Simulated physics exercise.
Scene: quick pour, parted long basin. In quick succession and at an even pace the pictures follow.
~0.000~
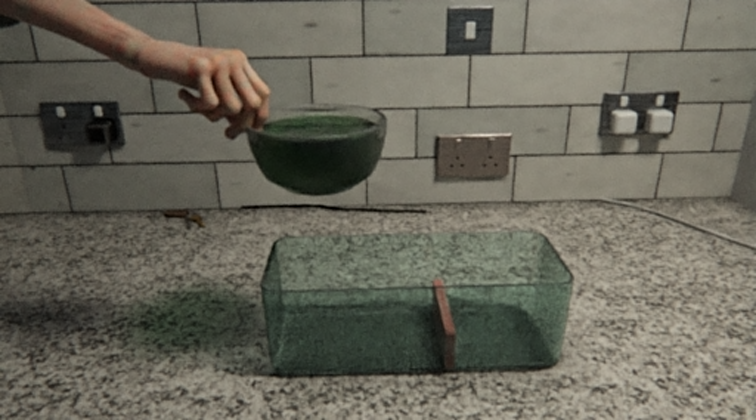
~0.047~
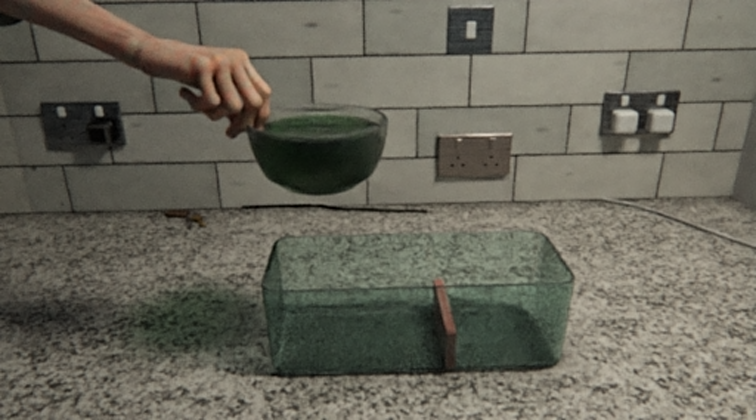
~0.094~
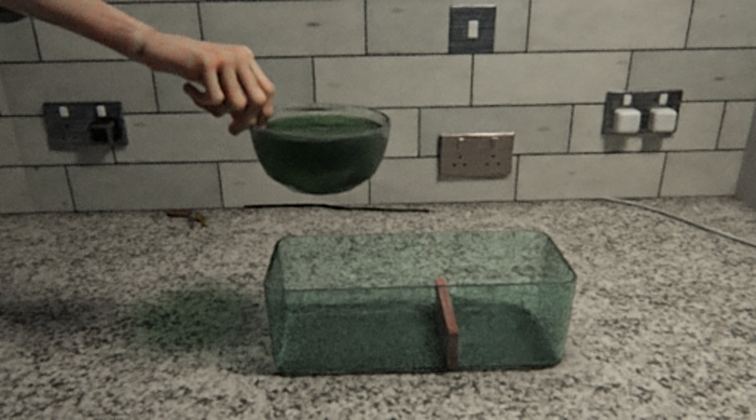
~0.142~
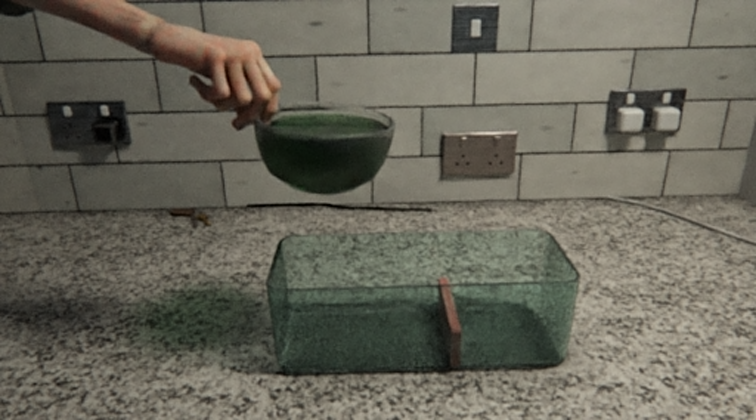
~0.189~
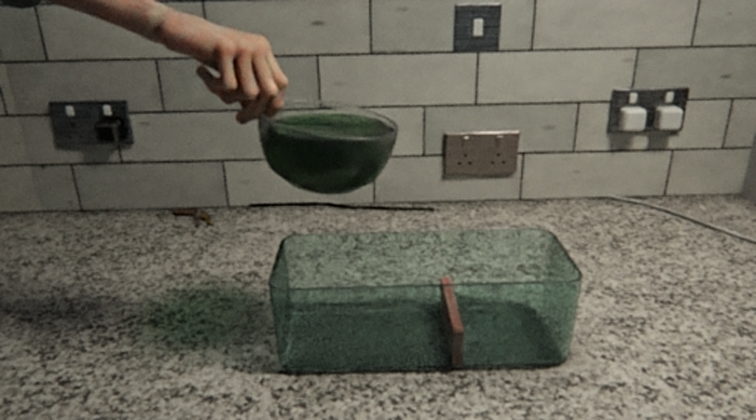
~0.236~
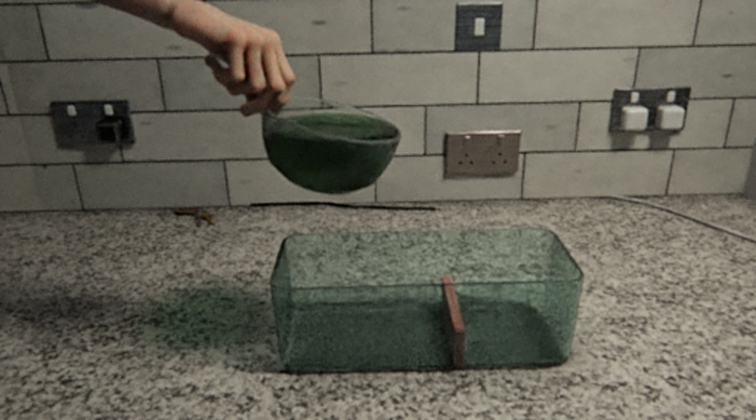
To begin with, a hand holds a glass bowl of dark green liquid level above a clear, green-tinted basin with a reddish-brown divider, on a speckled counter. The hand then gradually tilts the bowl, its right rim dipping and the liquid shifting toward that side, while the basin stays put.
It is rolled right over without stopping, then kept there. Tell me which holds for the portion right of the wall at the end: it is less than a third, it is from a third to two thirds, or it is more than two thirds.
Once it settles, the part right of the wall is a third to two thirds, I'd say.
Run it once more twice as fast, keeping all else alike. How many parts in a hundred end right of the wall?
I'd put it at some 25 percent.
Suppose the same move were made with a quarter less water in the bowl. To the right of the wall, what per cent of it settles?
Near 30 %.
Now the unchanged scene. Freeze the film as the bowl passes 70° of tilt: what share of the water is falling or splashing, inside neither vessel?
About 40 per cent.
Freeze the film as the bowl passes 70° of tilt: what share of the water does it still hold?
Remaining share, estimated: 45 %.
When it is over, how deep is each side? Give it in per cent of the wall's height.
It settles around 30 on the left side and around 50 on the right side.
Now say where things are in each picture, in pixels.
In the first frame, it leans 0°; its right rim is at (385, 120); the water meets the walls at (252, 130) and (383, 127); the long basin's rim runs from (268, 264) to (558, 256); the wall's top is at (444, 306).
In the second frame, it leans 1°; its right rim is at (386, 120); the water meets the walls at (253, 129) and (383, 127).
In the third frame, it leans 2°; its right rim is at (389, 122); the water meets the walls at (256, 128) and (386, 127).
In the fourth frame, it leans 6°; its right rim is at (393, 125); the water meets the walls at (260, 126) and (390, 128).
In the fifth frame, it leans 10°; its right rim is at (397, 129); the water meets the walls at (263, 126) and (394, 128).
In the sixth frame, it leans 15°; its right rim is at (399, 135); the water meets the walls at (267, 126) and (399, 128).
A moment on, the bowl is tipped part way and 43 per cent is still to pour, 6 is left of the wall and 13 right of it.
Next, the bowl is tipped on its side and 5 per cent is still to pour, 41 is left of the wall and 46 right of it.
Then the bowl is tipped on its side and 0 per cent is still to pour, 52 is left of the wall and 46 right of it.
Later the bowl is tipped on its side and 0 per cent is still to pour, 52 is left of the wall and 46 right of it.
At rest 52 per cent lies left of the wall, 46 right of it and 1 outside.
